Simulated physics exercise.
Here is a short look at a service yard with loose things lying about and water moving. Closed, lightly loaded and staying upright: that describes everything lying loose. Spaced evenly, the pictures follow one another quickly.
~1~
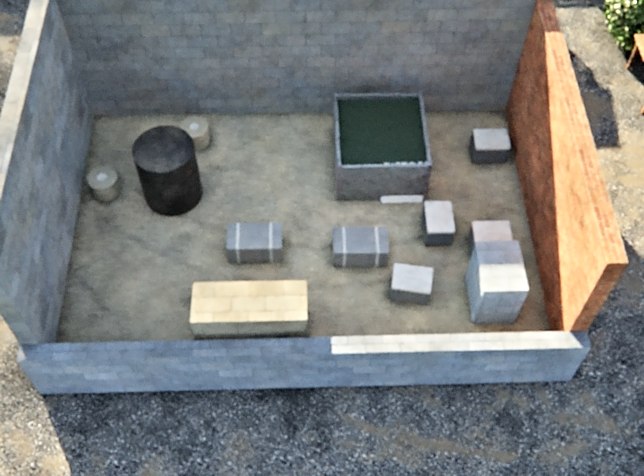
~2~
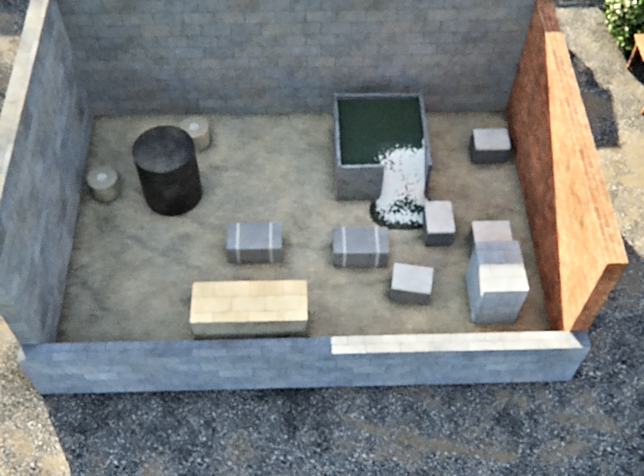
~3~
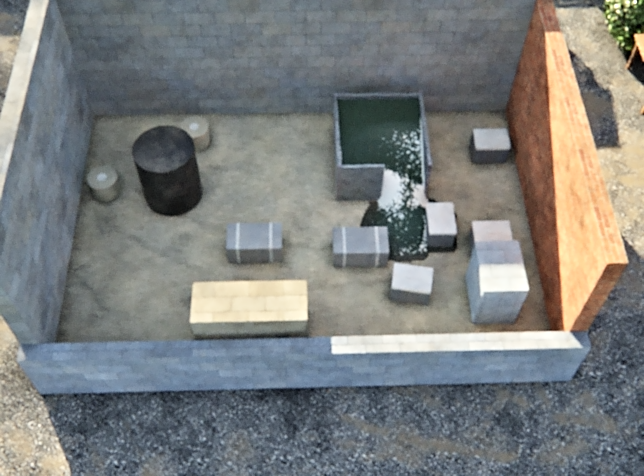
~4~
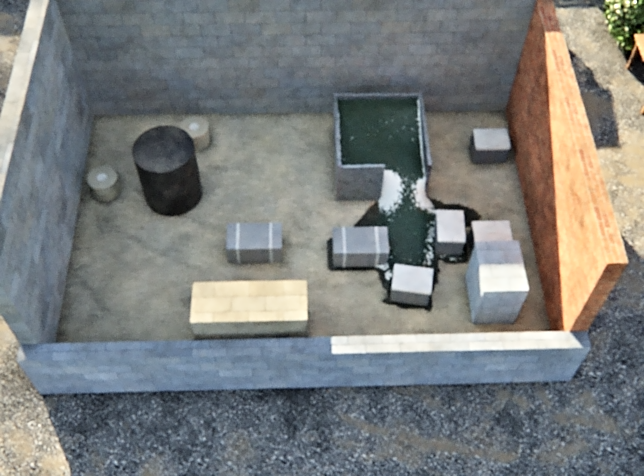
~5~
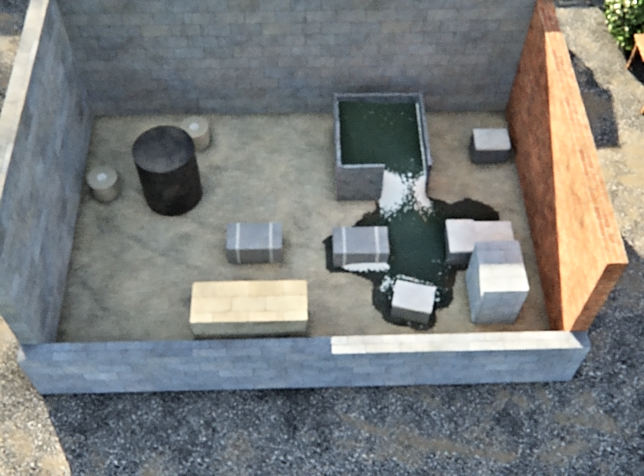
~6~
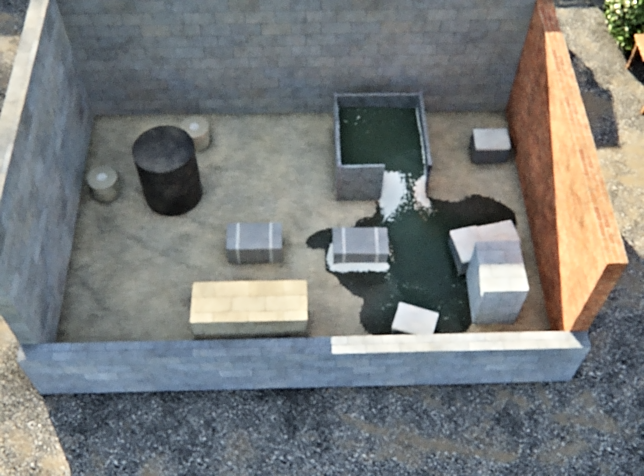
At the start, pale blocks, grey chests and a dark barrel sit still in a walled yard beside a square tank of dark green water. Water then pours through the tank's front in a white, foaming stream, spreads among the blocks and chests, and pushes several pale blocks across the ground.
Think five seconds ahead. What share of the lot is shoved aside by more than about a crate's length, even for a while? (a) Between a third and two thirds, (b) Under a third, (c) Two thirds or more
Between a third and two thirds (a).
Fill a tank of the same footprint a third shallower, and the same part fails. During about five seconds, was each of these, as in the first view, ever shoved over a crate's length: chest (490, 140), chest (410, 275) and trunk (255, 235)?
One after the other: Not that far, that far or more, short of that.
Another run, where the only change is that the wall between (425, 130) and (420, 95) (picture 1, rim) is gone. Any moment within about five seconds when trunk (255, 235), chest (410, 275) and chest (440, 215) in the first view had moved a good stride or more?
Fell short, went past that, went past that.
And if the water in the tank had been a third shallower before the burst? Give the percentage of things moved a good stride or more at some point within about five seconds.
About 50 %.
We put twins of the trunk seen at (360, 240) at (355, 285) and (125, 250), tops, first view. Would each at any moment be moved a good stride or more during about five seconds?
In sequence: Travels that far, doesn't go far.
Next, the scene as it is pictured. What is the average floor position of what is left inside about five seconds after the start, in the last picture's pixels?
At about (323, 201).
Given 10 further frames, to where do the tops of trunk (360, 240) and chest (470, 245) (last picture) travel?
Roughly (314, 286) for the first, roughly (504, 214) for the second.
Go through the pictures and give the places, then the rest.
The first picture shows a chest at (412, 277), on the bottom; a chest at (439, 216) rests on the ground; 0 of 8 have shifted.
The second picture shows a chest at (412, 277) rests on the ground; a chest at (439, 216), on the bottom; 0 of 8 have shifted.
The third picture shows a chest at (412, 277) rests on the ground; a chest at (441, 217) rests on the ground, close to its start; 0 of 8 have shifted.
The fourth picture shows a chest at (412, 278), on the bottom; a chest at (451, 225), on the bottom, close to its start; 1 of 8 have shifted.
The fifth picture shows a chest at (414, 296) rests on the ground, close to its start; a chest at (462, 235) rests on the ground, a stride from its start; 2 of 8 have shifted.
The sixth picture shows a chest at (415, 320), on the bottom, a stride from its start; a chest at (469, 243) rests on the ground, a stride from its start; 3 of 8 have shifted.
A moment on, 2 of 8 are well off their spots; 2 afloat.
Next, 3 of 8 are well off their spots; 2 afloat.
Later, 3 of 8 are well off their spots; 2 afloat.
In the end, 5 of 8 are well off their spots, and 5 have been at some point; 3 afloat.
